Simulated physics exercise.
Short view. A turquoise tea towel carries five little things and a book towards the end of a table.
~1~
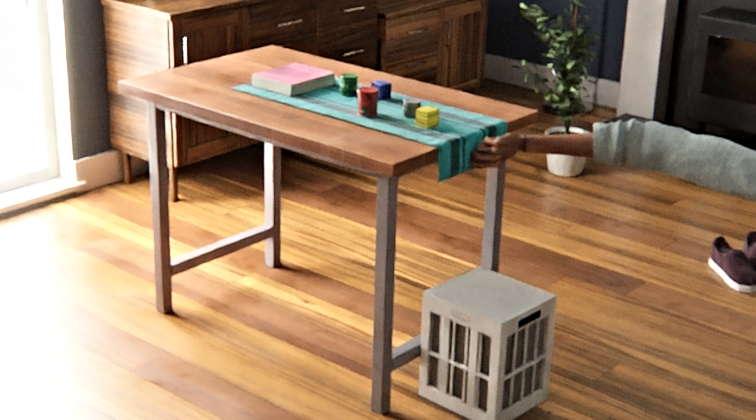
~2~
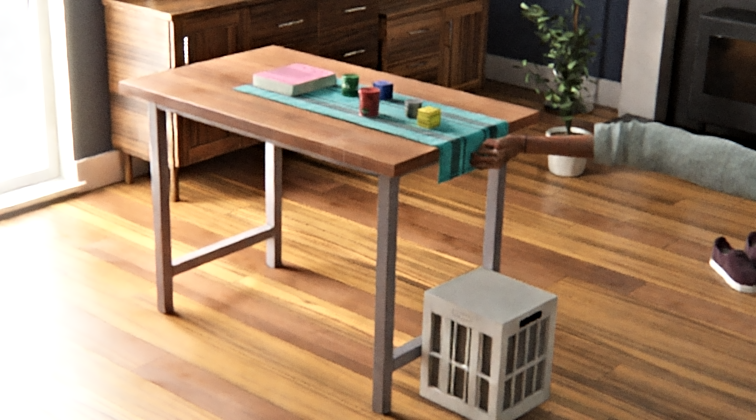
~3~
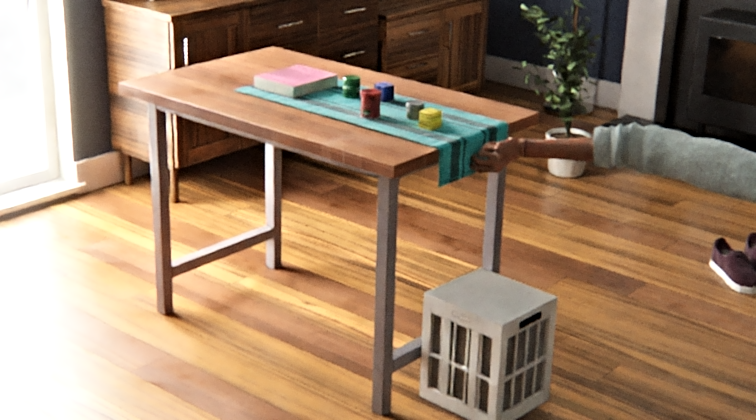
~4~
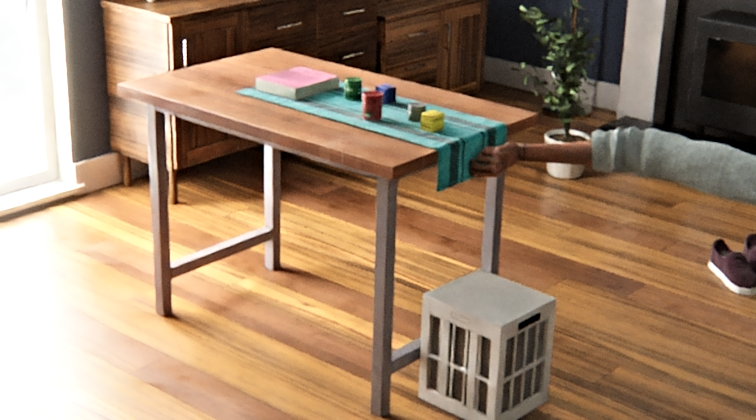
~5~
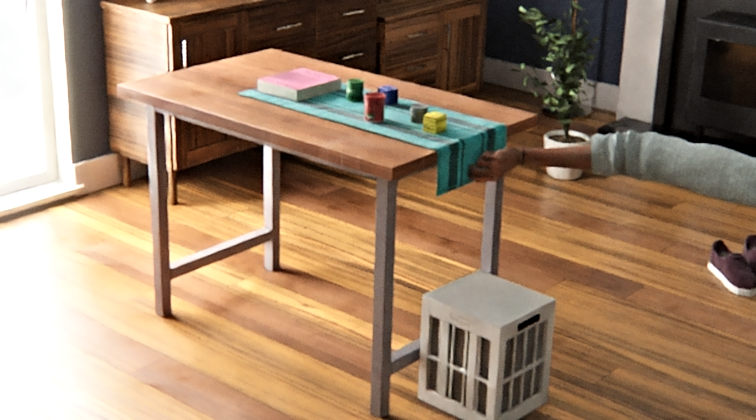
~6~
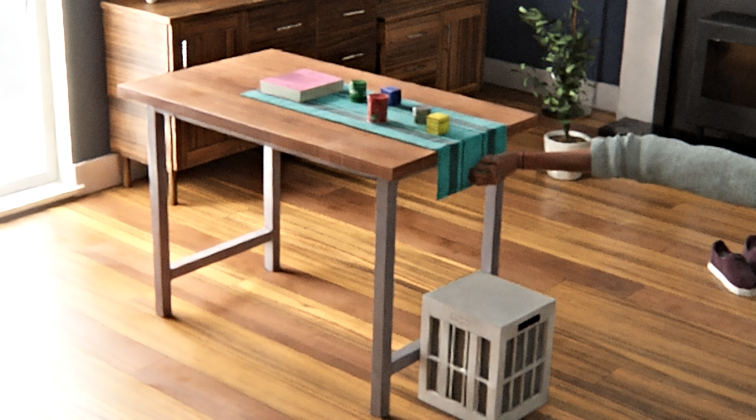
A turquoise cloth crept slightly over the near right end of a wooden table as a hand drew it down, carrying a pink-topped book and five small colourful things along with it.
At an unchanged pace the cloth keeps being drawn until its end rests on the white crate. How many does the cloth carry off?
Most likely just three will go over the edge.
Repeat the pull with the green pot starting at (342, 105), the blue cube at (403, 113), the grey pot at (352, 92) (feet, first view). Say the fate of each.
Green pot: Still on; blue cube: Off; grey pot: Still on.
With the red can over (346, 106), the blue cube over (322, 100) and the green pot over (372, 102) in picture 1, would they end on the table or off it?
The red can survives; the blue cube survives; the green pot does not fall.
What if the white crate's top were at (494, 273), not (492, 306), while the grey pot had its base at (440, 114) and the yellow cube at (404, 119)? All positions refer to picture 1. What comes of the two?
In the end the grey pot is no longer on top and the yellow cube is no longer on top.
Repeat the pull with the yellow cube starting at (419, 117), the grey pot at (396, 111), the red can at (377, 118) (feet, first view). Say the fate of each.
The yellow cube is off the top, the grey pot is off the top and the red can is off the top.
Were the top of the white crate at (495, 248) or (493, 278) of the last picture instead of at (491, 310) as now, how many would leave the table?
Then 1 and 2.
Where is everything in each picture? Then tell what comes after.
The first picture shows hem (437, 183); yellow cube (428, 109); grey pot (412, 100); red can (368, 89); blue cube (381, 82); green pot (349, 75); top of the crate (492, 306).
The second picture shows hem (438, 184); yellow cube (429, 109).
The third picture shows hem (438, 188); grey pot (415, 102).
The fourth picture shows hem (436, 192); red can (373, 93); top of the crate (491, 309).
The fifth picture shows hem (436, 197); blue cube (388, 88).
The sixth picture shows hem (436, 201); yellow cube (438, 115); grey pot (422, 107); red can (378, 96); blue cube (391, 89); green pot (358, 82).
A little later, hem near (469, 250); yellow cube and grey pot gone.
Next, hem on the crate; yellow cube and grey pot gone.
When it is over, hem on the crate; yellow cube, grey pot and red can gone. The table loses three.
